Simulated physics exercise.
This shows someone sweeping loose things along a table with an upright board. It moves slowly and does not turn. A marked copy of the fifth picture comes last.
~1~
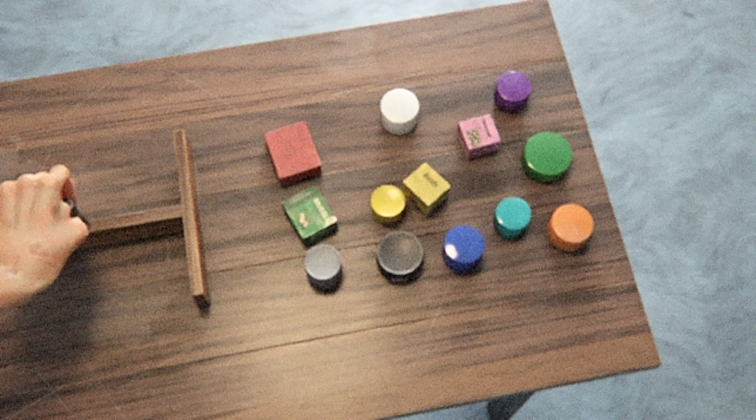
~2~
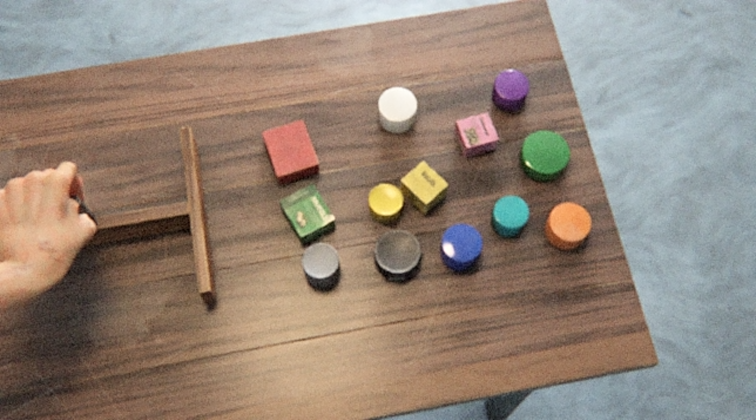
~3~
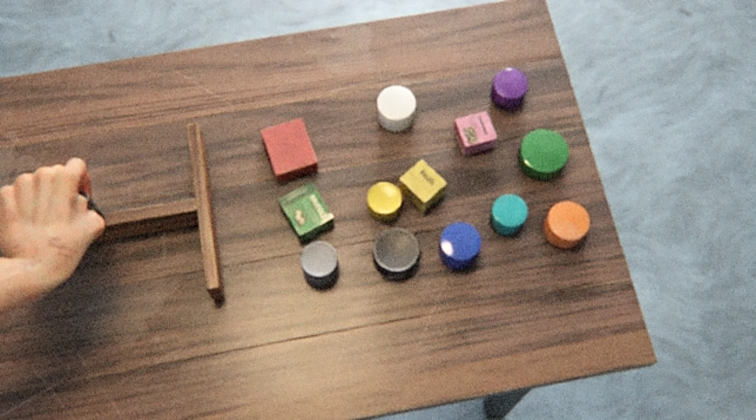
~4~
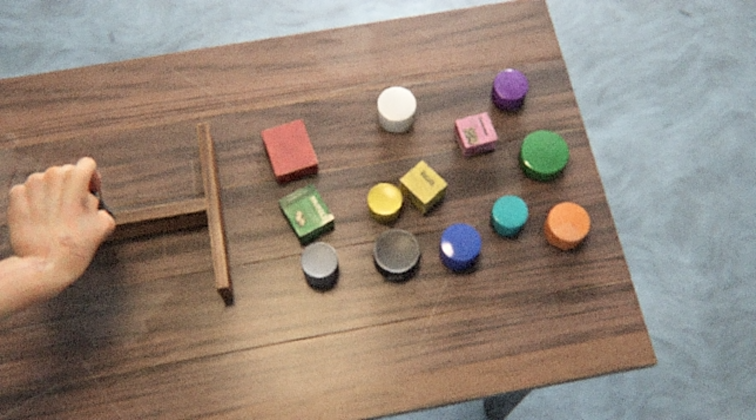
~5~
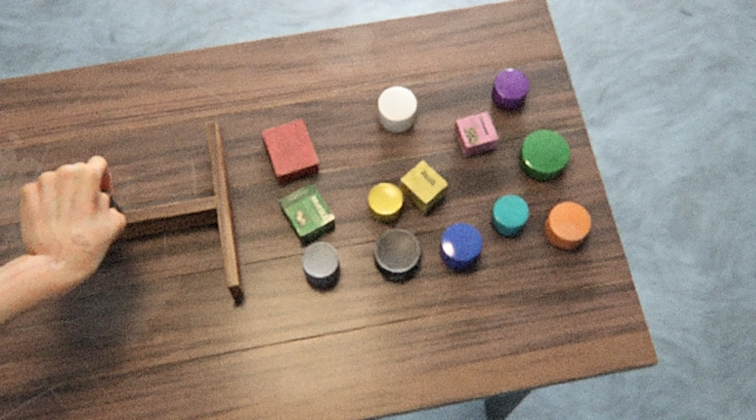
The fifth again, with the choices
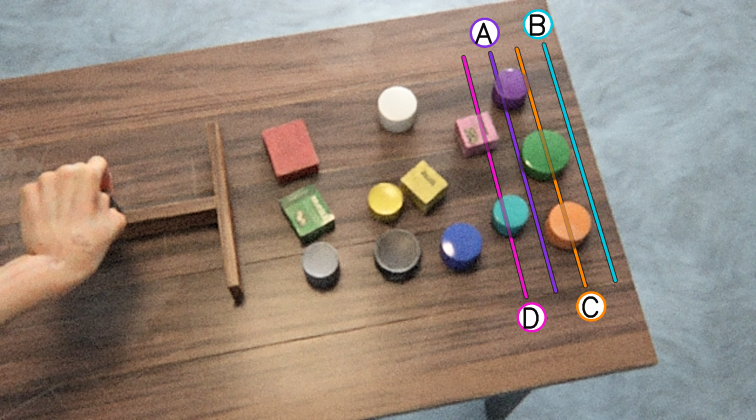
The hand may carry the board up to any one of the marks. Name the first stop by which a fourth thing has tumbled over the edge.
Up to line C.
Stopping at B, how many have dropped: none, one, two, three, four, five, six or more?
Six or more.
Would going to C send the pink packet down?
Yes.
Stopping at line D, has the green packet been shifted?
By then, yes.
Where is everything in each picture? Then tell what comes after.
The first picture shows turquoise pot (512, 218); pink packet (478, 137); red block (293, 154).
The second picture shows board (194, 206); grey tub (322, 266).
The third picture shows board (202, 203); yellow packet (423, 186).
The fourth picture shows board (212, 202); yellow jar (385, 203).
The fifth picture shows board (221, 201); purple pot (510, 90); orange tin (567, 226); blue pot (460, 247).
On the copy, A at (521, 166); B at (578, 156); C at (549, 161); D at (493, 171).
On C. First, board (342, 180); black jar (420, 250); red block (361, 141).
Then, board (461, 160); green pot (561, 155); orange tin (579, 226).
Finally, board (552, 145); turquoise pot over the edge; green pot over the edge; seven fallen.
By contrast, A drops only three; B drops ten, but is farther than needed; D drops none.
